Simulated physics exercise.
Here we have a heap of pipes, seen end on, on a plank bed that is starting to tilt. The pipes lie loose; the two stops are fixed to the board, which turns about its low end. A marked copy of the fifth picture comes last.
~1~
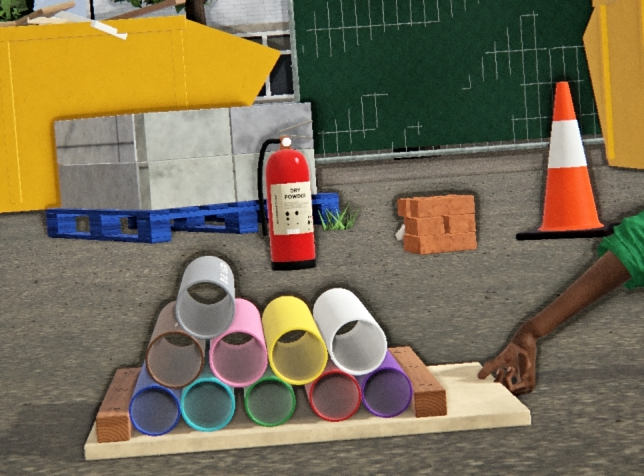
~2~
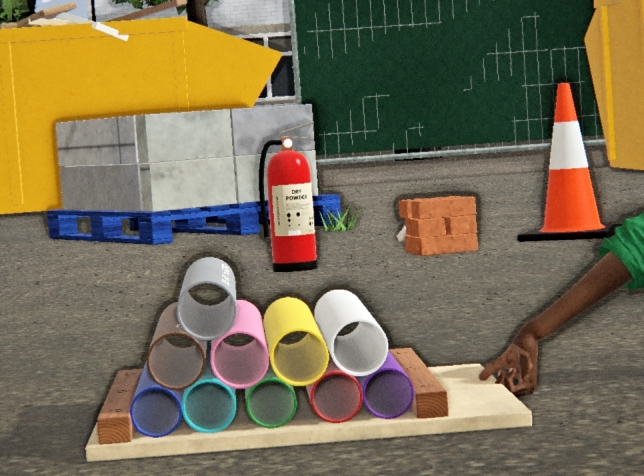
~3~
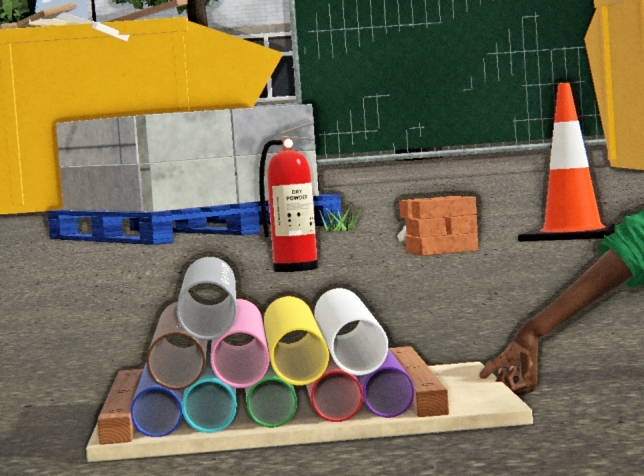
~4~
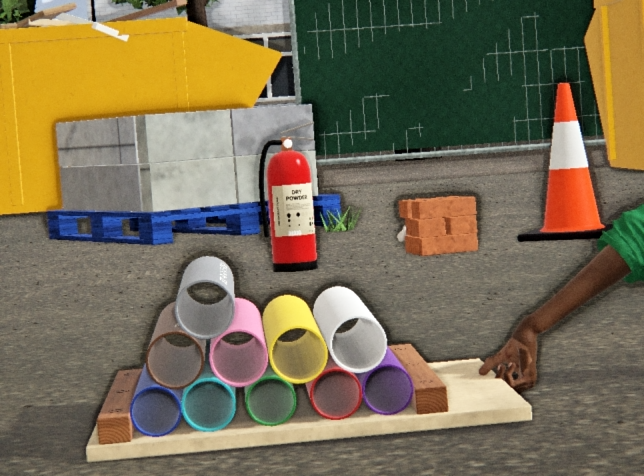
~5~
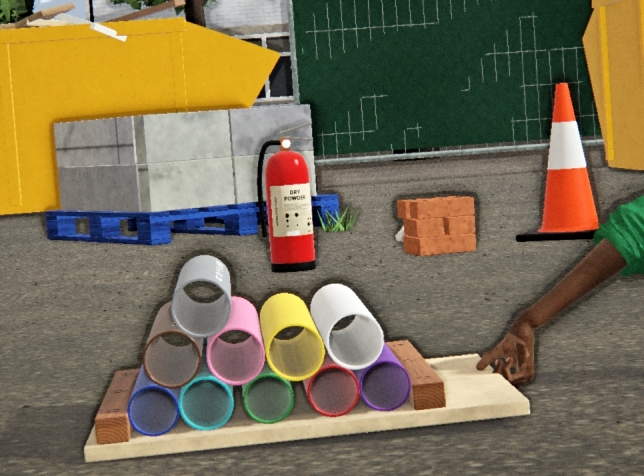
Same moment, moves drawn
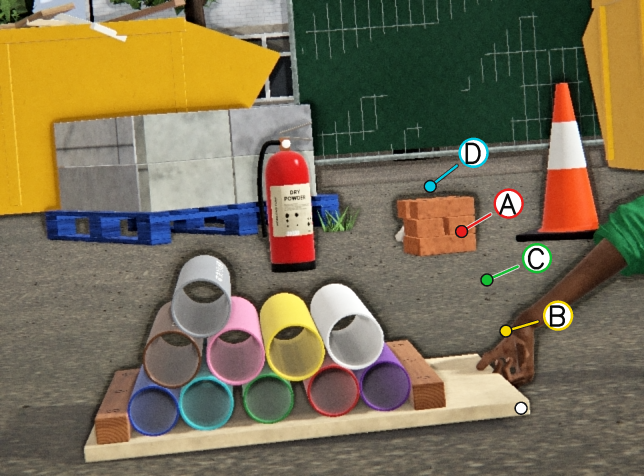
A hand resting at the right end of a plank stacked with colourful pipes between bricks, with everything staying almost still.
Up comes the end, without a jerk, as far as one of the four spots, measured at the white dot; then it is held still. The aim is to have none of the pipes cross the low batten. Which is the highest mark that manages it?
No higher than B.
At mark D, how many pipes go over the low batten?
It comes to five.
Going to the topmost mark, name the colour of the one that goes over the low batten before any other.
First is the brown one.
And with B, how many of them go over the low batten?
The count is none.
On the marked copy, A at (462, 231); B at (506, 331); C at (487, 280); D at (430, 186); the white dot at (521, 408).
Following B. Soon after the start, board at 11°.
Later, board at 12°.
In the end, board at 12°, none over the low batten.
As for the rest, A four over the low batten (brown, pink, yellow, grey); C four over the low batten (brown, pink, yellow, grey); D five over the low batten.
